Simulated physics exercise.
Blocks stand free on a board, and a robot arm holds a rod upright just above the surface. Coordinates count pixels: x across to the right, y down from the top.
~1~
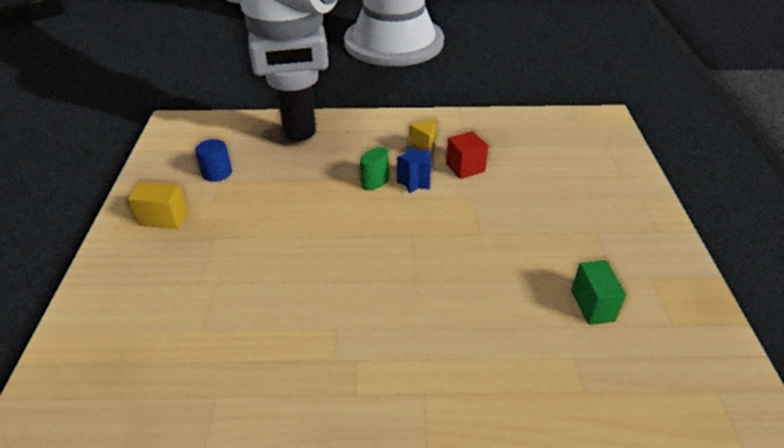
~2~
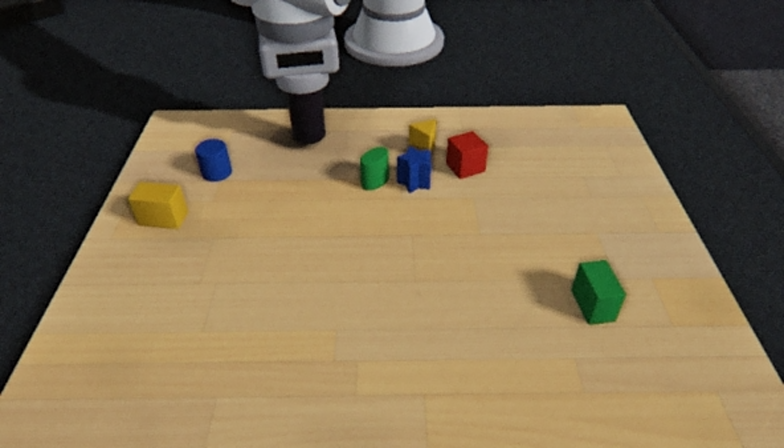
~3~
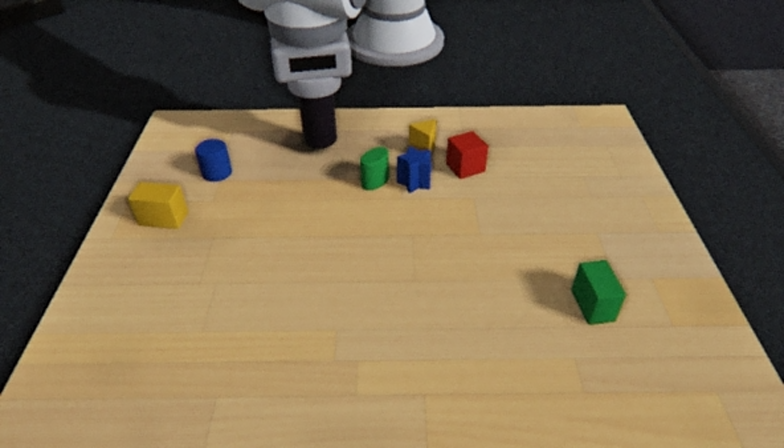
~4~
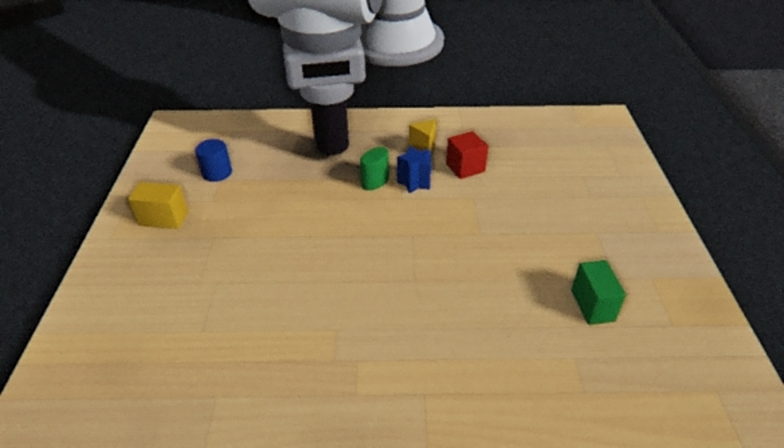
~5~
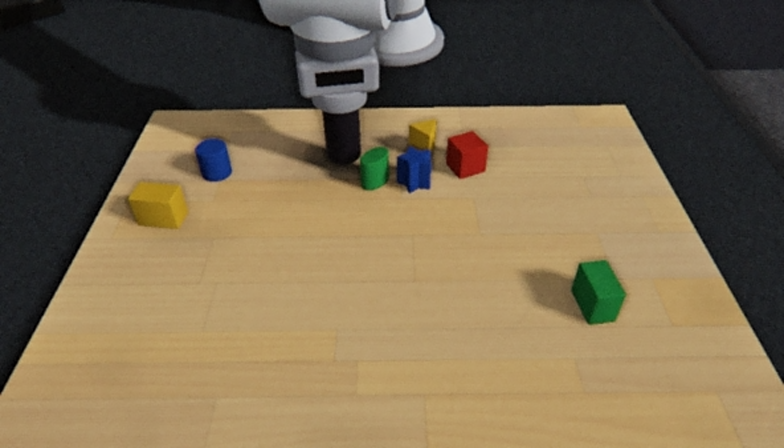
To begin with, a robot arm holds a dark rod upright near the back edge of a wooden board scattered with colourful blocks. The arm moves the rod steadily right and slightly toward the viewer, bringing it close beside the green oval block, while all the blocks stay still.
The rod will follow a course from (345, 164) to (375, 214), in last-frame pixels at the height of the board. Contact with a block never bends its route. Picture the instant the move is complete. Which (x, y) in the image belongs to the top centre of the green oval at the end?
I'd expect the centre of its top face to be at (394, 165).
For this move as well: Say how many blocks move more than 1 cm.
I'd put the number at one.
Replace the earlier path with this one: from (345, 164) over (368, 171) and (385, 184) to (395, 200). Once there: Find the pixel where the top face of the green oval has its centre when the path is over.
In the picture, it is at (414, 190).
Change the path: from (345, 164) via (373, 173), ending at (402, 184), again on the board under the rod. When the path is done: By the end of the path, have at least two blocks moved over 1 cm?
In short: Yes.
What follows on the original path. Halfway along, rod (359, 179); green oval (389, 163), turned 60° anticlockwise.
At the end, rod (375, 205); green oval (394, 165), turned 70° anticlockwise; blue star still.
